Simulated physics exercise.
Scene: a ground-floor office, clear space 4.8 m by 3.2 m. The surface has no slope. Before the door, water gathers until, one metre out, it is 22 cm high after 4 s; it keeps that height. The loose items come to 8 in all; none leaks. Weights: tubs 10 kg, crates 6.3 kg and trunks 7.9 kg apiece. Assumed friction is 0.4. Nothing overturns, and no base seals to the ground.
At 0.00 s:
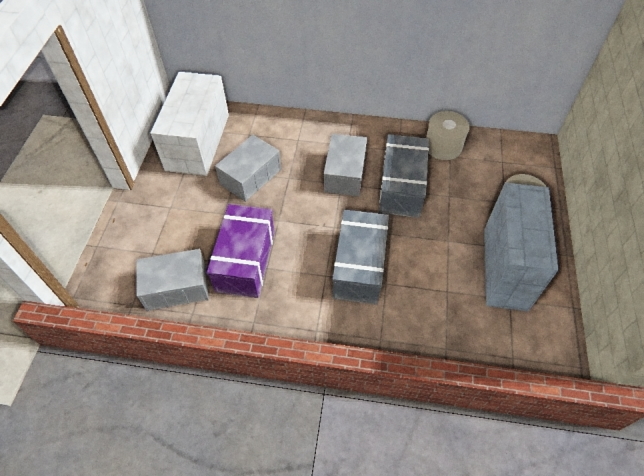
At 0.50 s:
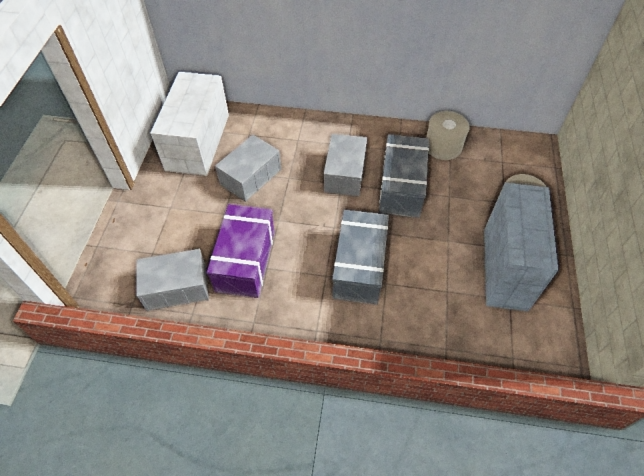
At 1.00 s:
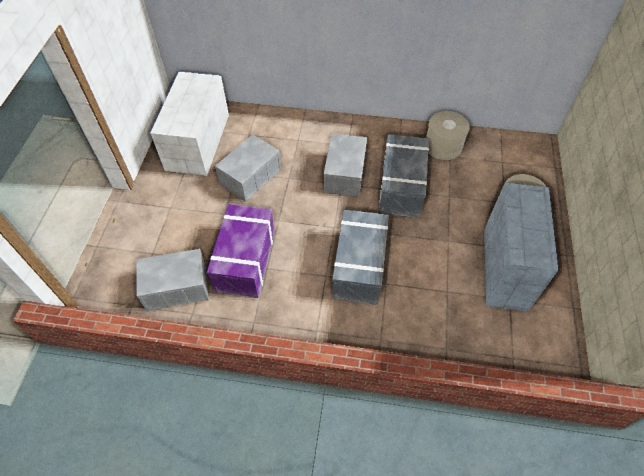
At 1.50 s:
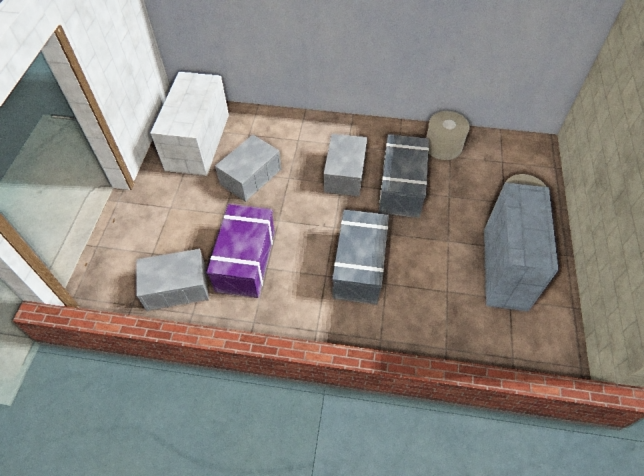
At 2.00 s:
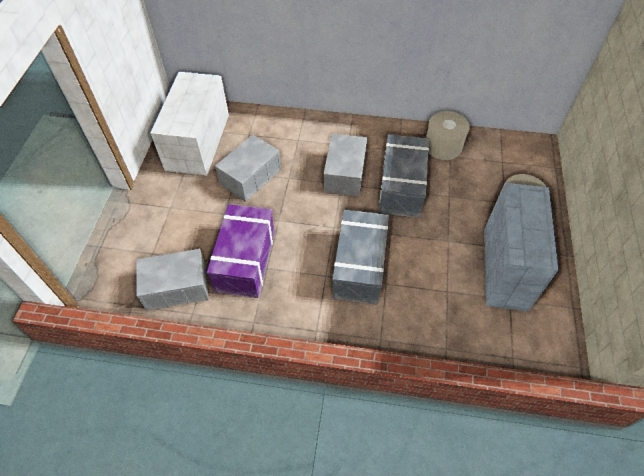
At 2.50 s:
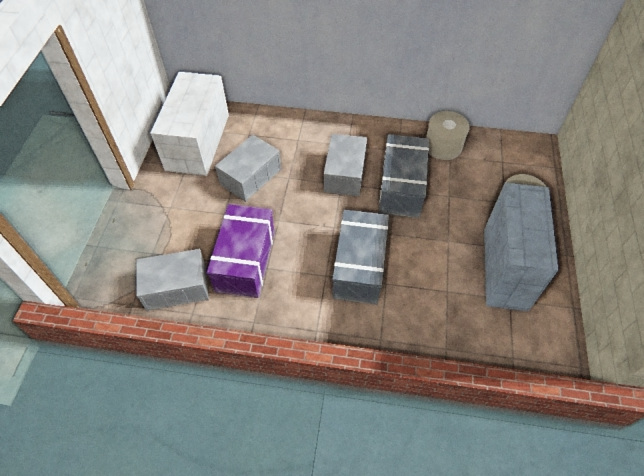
Water spreading over the ground outside a walled room, then seeping through the left doorway onto tiles, crates and trunks staying still.
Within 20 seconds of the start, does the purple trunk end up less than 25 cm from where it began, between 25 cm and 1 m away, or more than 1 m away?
It gets shunted far.
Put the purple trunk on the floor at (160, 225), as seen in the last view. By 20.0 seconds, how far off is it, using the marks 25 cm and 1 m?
Well, it gets shoved far.
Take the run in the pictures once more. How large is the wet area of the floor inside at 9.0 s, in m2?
Wet area: Approx. 15 m2.
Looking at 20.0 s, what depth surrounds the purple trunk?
Somewhere close to 22 cm.
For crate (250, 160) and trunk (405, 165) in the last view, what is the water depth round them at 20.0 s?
I'd put it at 17 cm and 19 cm respectively.
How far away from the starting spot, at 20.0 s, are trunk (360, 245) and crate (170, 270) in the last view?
80 cm, 200 cm.
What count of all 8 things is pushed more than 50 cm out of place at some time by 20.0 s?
Total: 8.
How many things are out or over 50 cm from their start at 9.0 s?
The count is 7.
After 4.0 s the purple trunk is near (289, 249), 0.5 m from its start, aground; 0 afloat.
After 9.0 s the purple trunk is near (481, 294), 2.2 m from its start, afloat; 8 afloat.
After 16.0 s the purple trunk is near (496, 296), 2.4 m from its start, afloat; 8 afloat.
After 20.0 s the purple trunk is near (513, 300), 2.5 m from its start, afloat; 8 afloat.
